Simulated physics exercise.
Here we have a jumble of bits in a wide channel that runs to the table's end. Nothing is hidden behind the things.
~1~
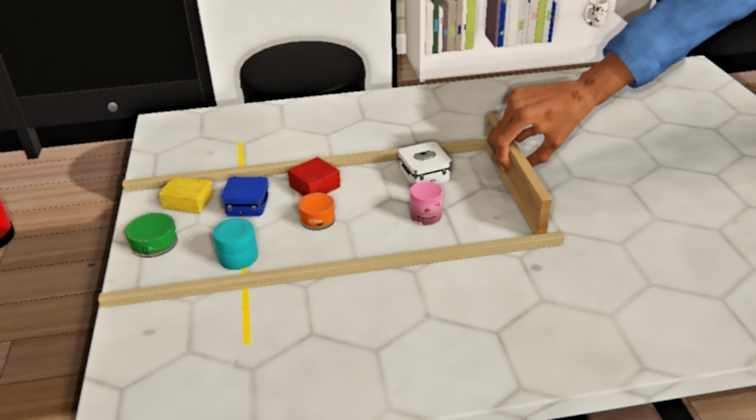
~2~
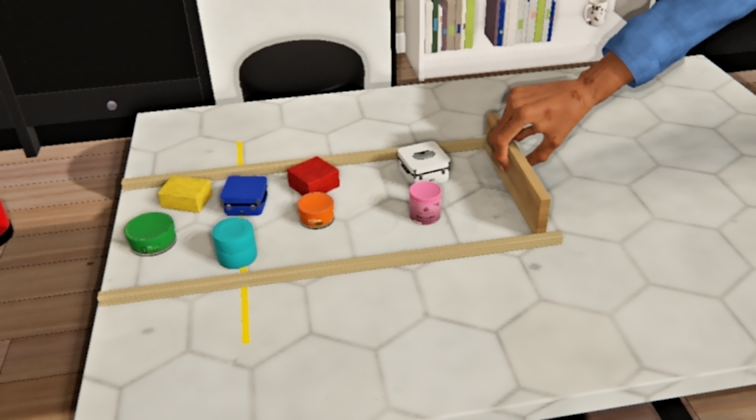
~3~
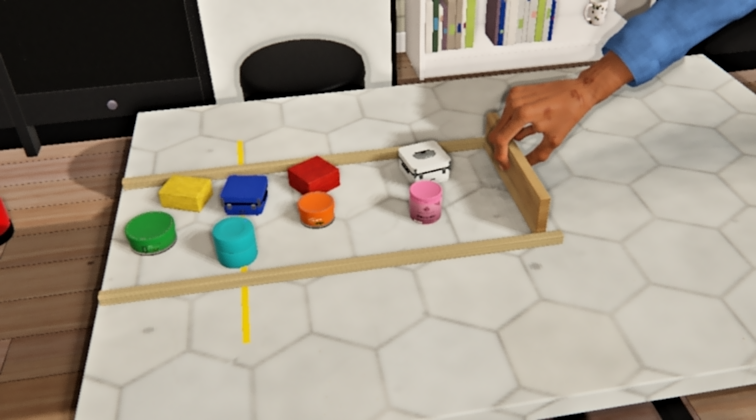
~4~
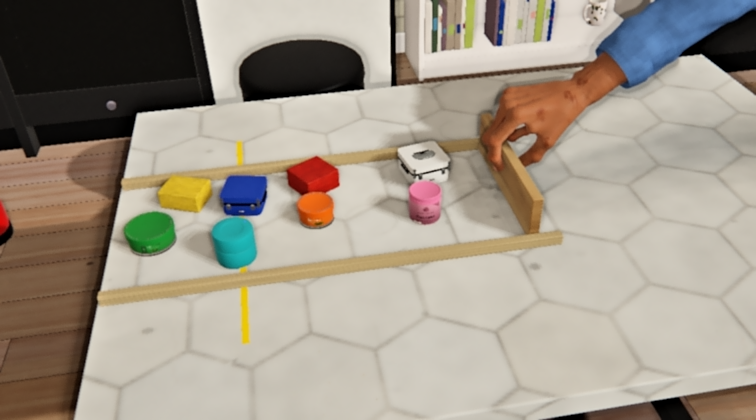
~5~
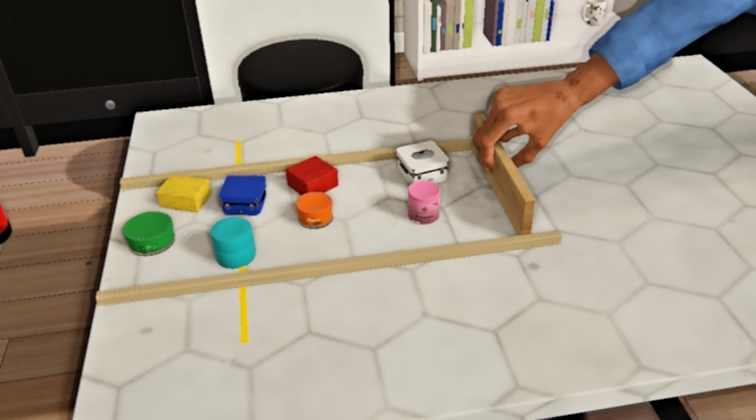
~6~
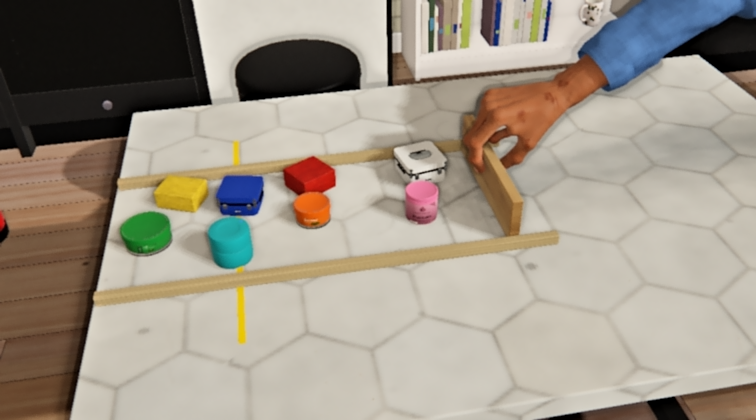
A hand held a wooden board upright at the right of a channel of colourful pots and blocks, then slid it a short way left towards them, while they stayed where they were.
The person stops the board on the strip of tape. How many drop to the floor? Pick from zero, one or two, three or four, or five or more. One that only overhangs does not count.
Here the number that fall off is zero.
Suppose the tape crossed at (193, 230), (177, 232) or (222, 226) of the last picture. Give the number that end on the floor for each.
It would be 1, 1 and 0.
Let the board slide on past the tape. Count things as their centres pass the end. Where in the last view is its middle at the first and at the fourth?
At (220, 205) for the first, at (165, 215) for the fourth.
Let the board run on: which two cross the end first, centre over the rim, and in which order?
The order is the yellow block, then the red block.
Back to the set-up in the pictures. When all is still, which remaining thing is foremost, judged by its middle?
It is the yellow block.
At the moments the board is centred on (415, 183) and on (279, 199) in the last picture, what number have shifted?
By then 2, and 6.
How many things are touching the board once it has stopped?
The number is 3.
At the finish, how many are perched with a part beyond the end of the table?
The number is 1.
Soon after, none off yet; green pot at rest near (147, 234); yellow block at rest near (182, 193); turquoise lid at rest near (231, 243).
After that, none off yet; green pot at rest near (147, 234); yellow block displaced a little near (162, 195); turquoise lid at rest near (229, 243).
In the end, the number that fall off is zero.
